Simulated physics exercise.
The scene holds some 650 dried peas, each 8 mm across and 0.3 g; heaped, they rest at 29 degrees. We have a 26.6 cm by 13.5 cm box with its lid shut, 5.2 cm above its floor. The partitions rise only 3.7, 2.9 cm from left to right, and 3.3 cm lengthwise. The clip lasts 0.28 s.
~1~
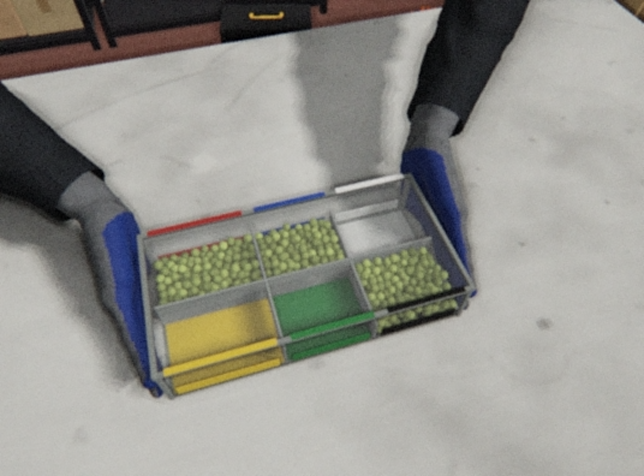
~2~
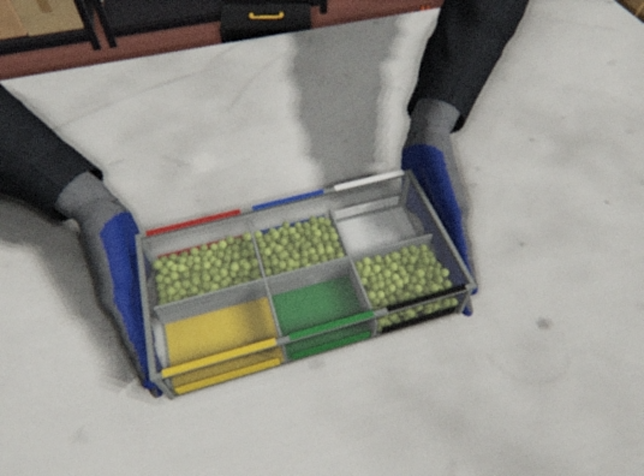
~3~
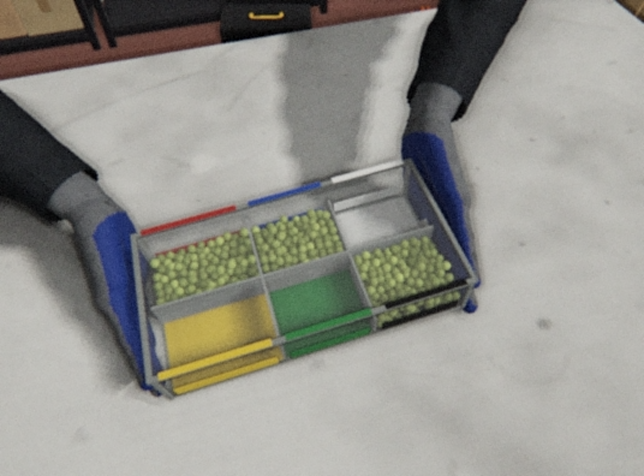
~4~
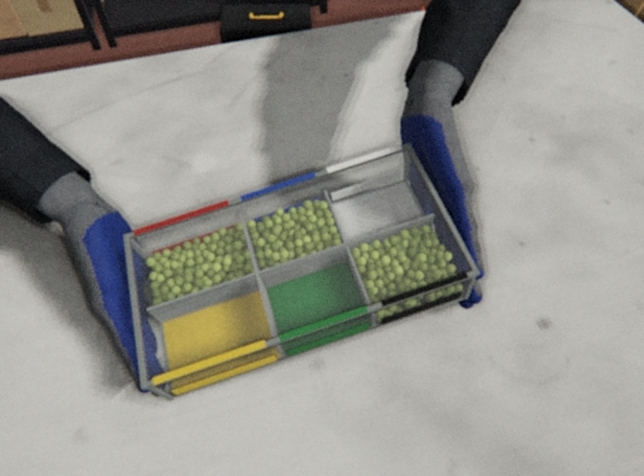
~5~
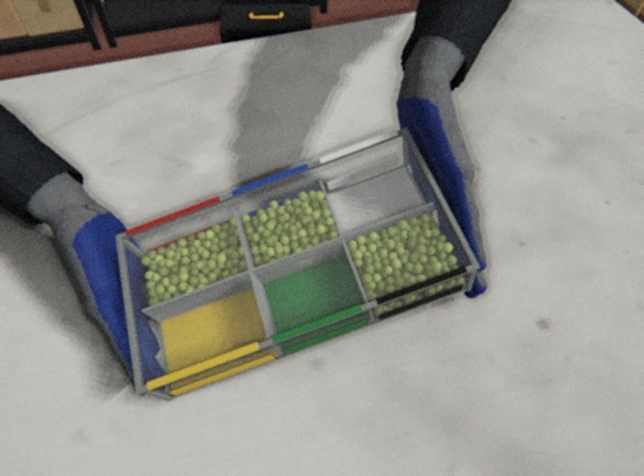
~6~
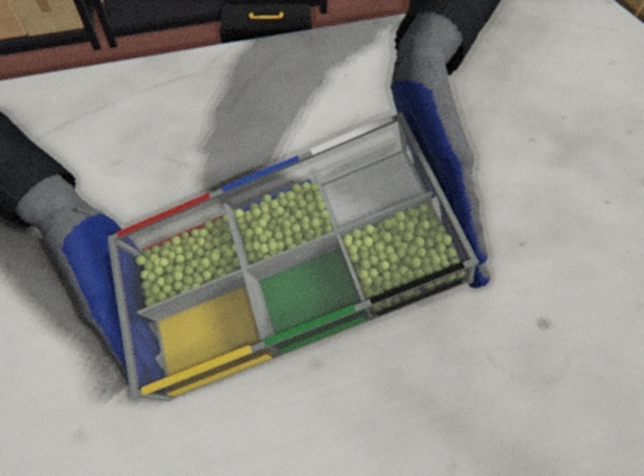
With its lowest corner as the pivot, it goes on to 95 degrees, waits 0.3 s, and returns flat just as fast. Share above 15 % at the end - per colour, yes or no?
Red yes, blue yes, green yes, yellow yes, white no, black no.
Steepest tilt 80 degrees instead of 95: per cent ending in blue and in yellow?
In per cent, blue comes to 25 and yellow to 15.
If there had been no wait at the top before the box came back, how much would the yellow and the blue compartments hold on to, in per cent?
Final amounts would be yellow 20% and blue 20%.
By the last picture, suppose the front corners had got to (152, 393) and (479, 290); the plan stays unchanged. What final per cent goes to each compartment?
In per cent, the final split is red 10, blue 5, green 20, yellow 40, white 0, black 25.
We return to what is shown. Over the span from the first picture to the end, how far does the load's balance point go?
It shifts by roughly 5.5 cm.
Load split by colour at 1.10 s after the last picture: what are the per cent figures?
Red 30; blue 20; green 20; yellow 20; white 0; black 15.
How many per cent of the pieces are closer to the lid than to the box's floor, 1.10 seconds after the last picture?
I'd say around 50 percent of the pieces.
Then, 1.10 s after the last picture, tilt 95 degrees; red 30 %, blue 20 %, green 20 %, yellow 20 %, black 15 %.
Then, 1.82 s after the last picture, tilt 48 degrees; red 25 %, blue 20 %, green 20 %, yellow 25 %, black 10 %.
Then, 2.58 s after the last picture, tilt 0 degrees; red 25 %, blue 20 %, green 20 %, yellow 25 %, black 10 %.
In the end, red 25 %, blue 20 %, green 20 %, yellow 25 %, white 0 %, black 10 %.
